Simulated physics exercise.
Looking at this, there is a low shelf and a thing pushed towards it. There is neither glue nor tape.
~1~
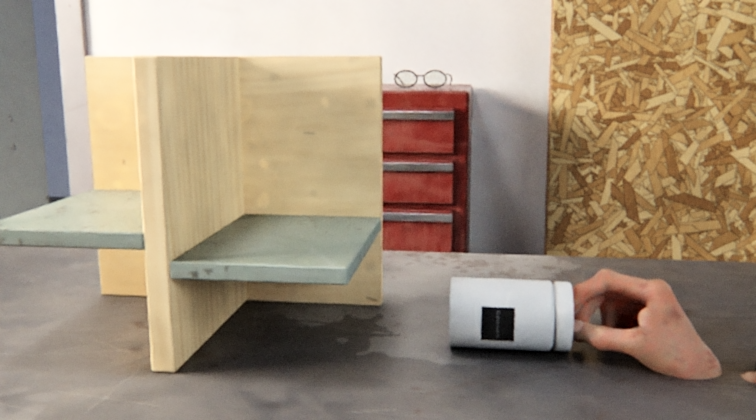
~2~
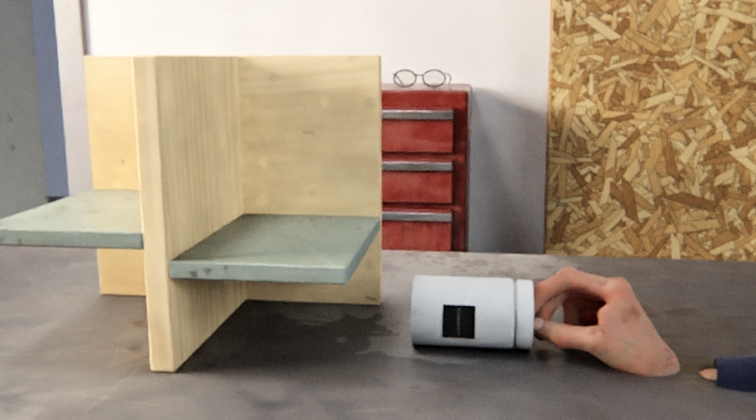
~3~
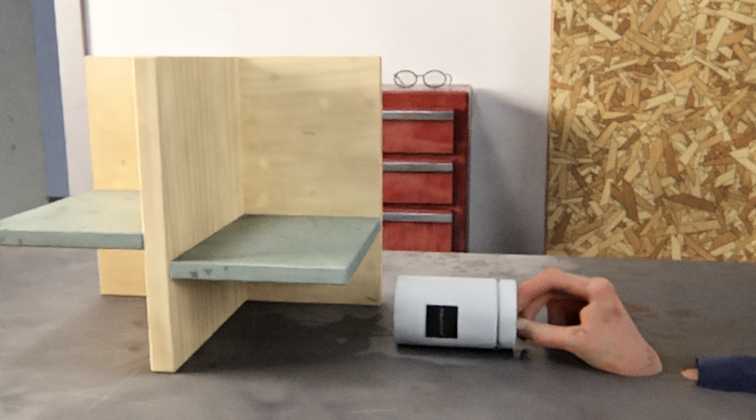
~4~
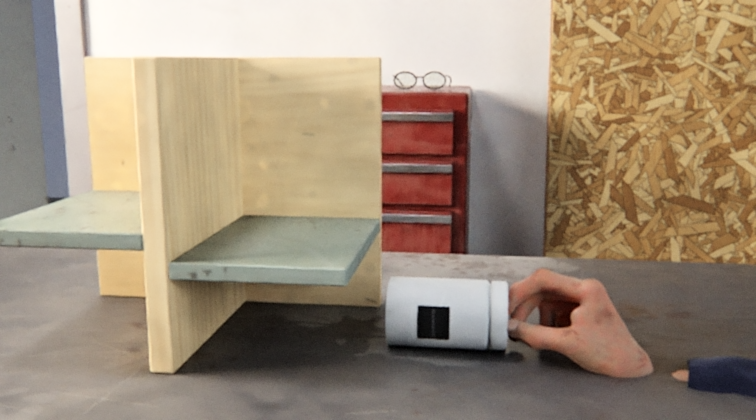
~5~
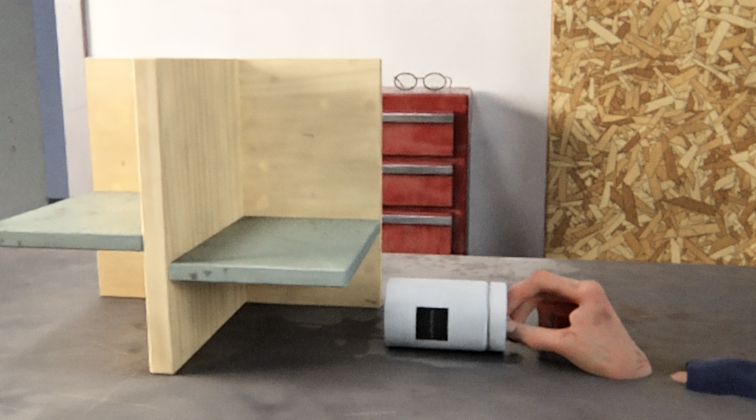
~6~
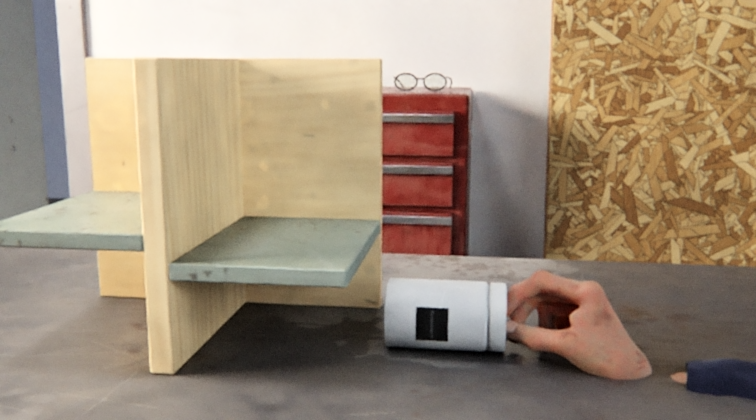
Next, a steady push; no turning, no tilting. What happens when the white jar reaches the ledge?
It carries on underneath.
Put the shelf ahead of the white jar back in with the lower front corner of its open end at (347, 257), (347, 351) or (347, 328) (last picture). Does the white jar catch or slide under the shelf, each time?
Lab note - height 1: Passes; height 2: Jams; height 3: Jams.
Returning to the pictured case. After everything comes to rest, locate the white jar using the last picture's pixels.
You'll find it close to (302, 308).
Then, 0.32 s on from there, white jar sliding up to the opening near (410, 313).
Then, 0.56 s on from there, white jar part of the way in near (356, 311).
Then, 0.70 s on from there, white jar part of the way in near (324, 309).
In the end, the white jar goes under, near (302, 308).
